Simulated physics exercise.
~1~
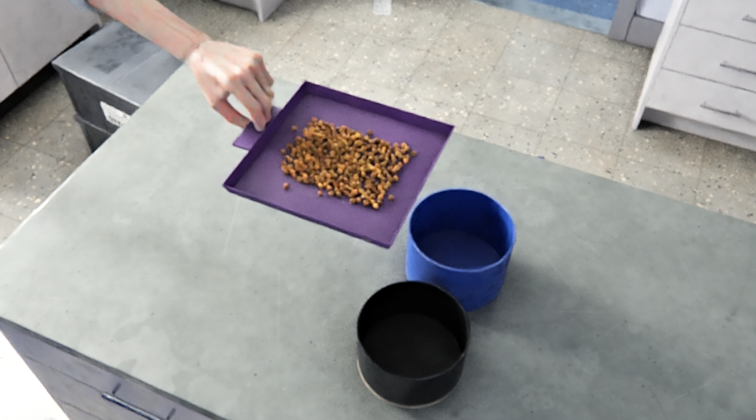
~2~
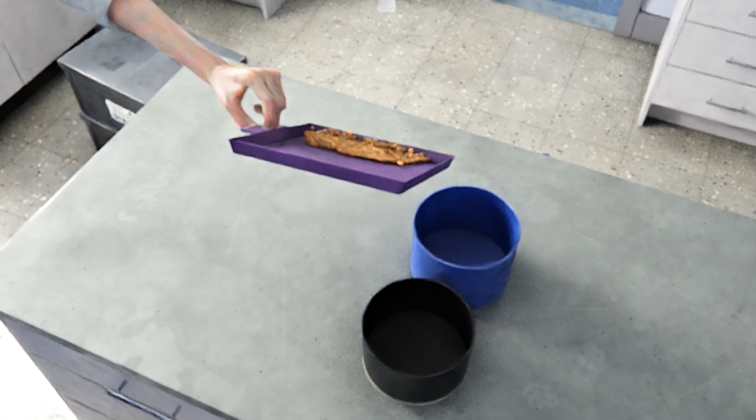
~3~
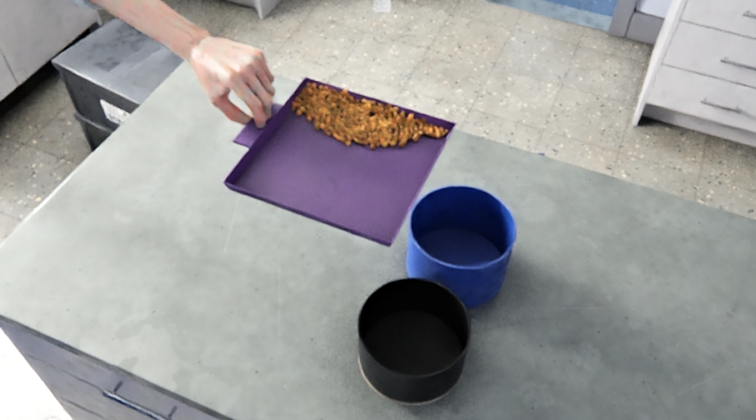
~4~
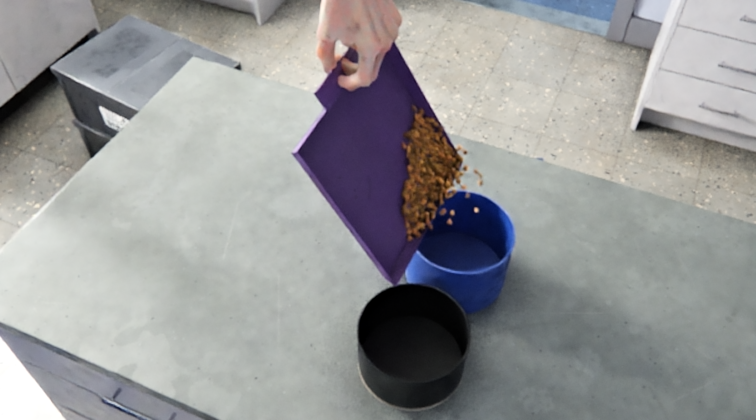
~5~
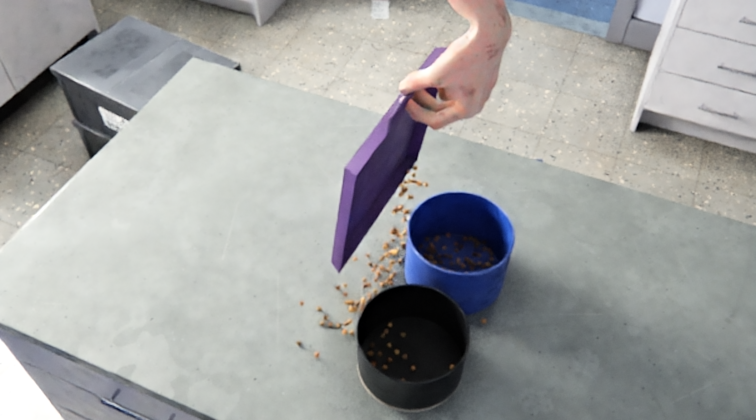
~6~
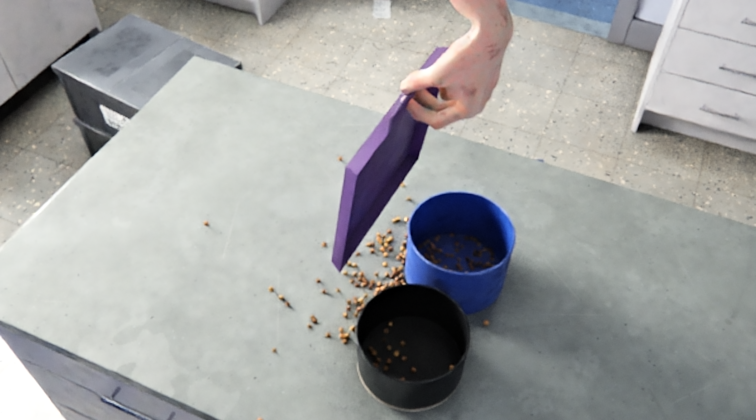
The clip opens on a hand holding a purple tray heaped with small brown pieces, like roasted chickpeas, above a grey counter where a black pot and a blue pot stand. The hand tips the tray partway, and the pieces slide together into a band, then it comes back level with the load still aboard. Next the tray moves right and tilts steeply, sending pieces over its edge towards the blue pot. It tips past upright and stays there, emptied. Many pieces end in the blue pot and a few in the black one, while roughly half lie scattered on the counter.
